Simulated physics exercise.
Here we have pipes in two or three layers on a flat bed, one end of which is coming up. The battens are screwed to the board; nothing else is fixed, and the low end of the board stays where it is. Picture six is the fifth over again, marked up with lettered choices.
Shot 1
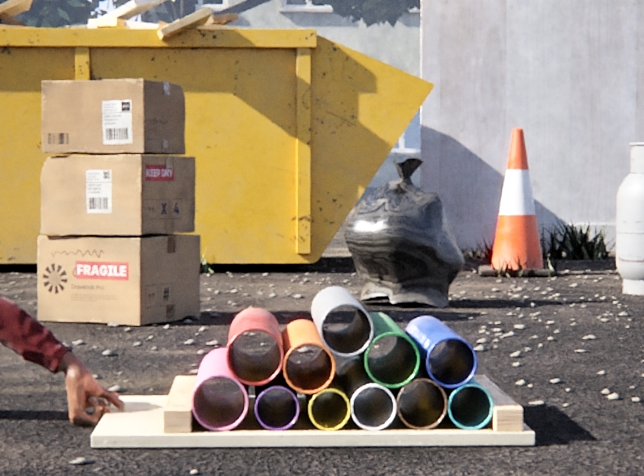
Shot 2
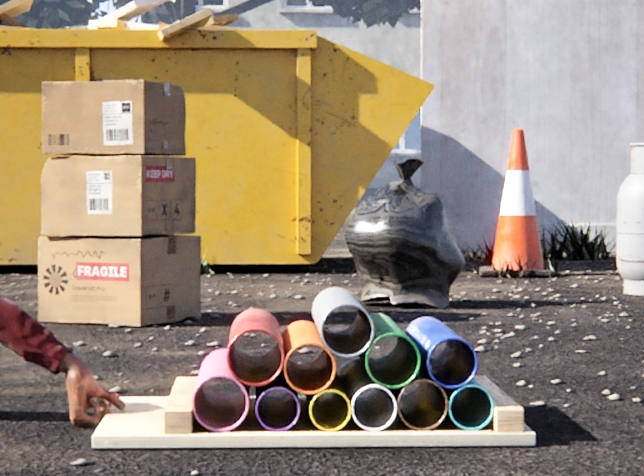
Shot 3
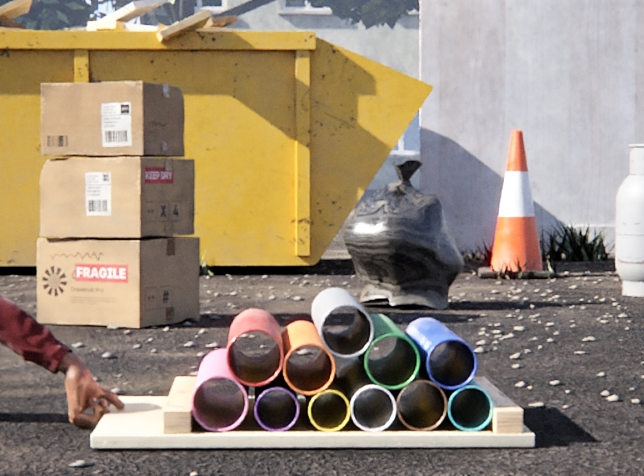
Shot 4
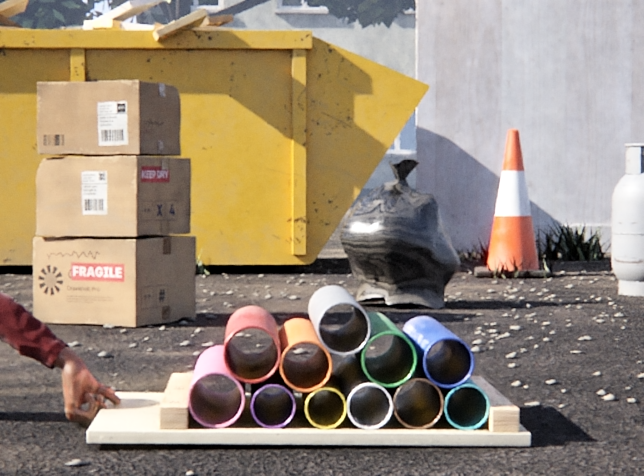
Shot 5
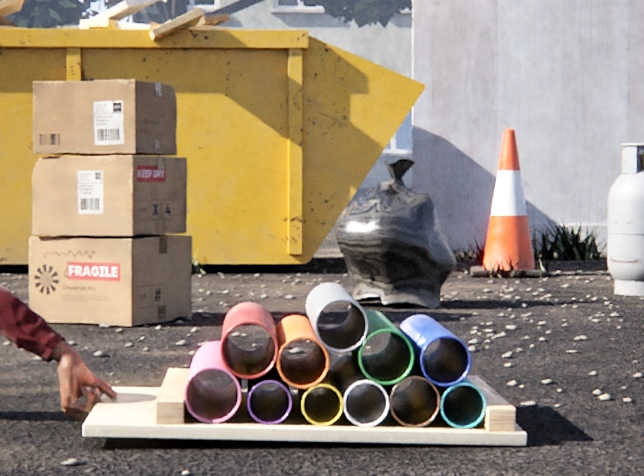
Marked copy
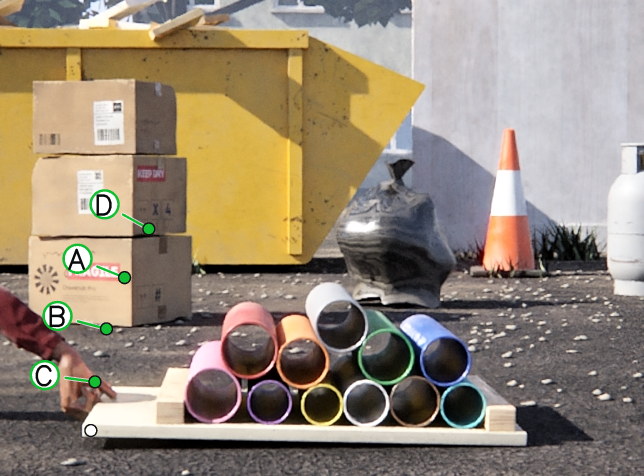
In a gravel yard, a hand holds a board of stacked coloured pipes, barely moving.
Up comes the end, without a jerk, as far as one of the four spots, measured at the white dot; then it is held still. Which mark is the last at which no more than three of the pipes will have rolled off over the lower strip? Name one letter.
The highest mark that will do is B.
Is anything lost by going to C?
No, at C.
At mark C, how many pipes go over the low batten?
It comes to none.
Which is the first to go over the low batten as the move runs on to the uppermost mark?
The blue one.
On the marked copy, A at (124, 278); B at (106, 329); C at (95, 382); D at (149, 229); the white dot at (91, 431).
Following B. Soon after the start, board at 12°.
Later, board at 15°.
In the end, board at 15°, none over the low batten.
As for the rest, A five over the low batten; C none over the low batten; D five over the low batten.
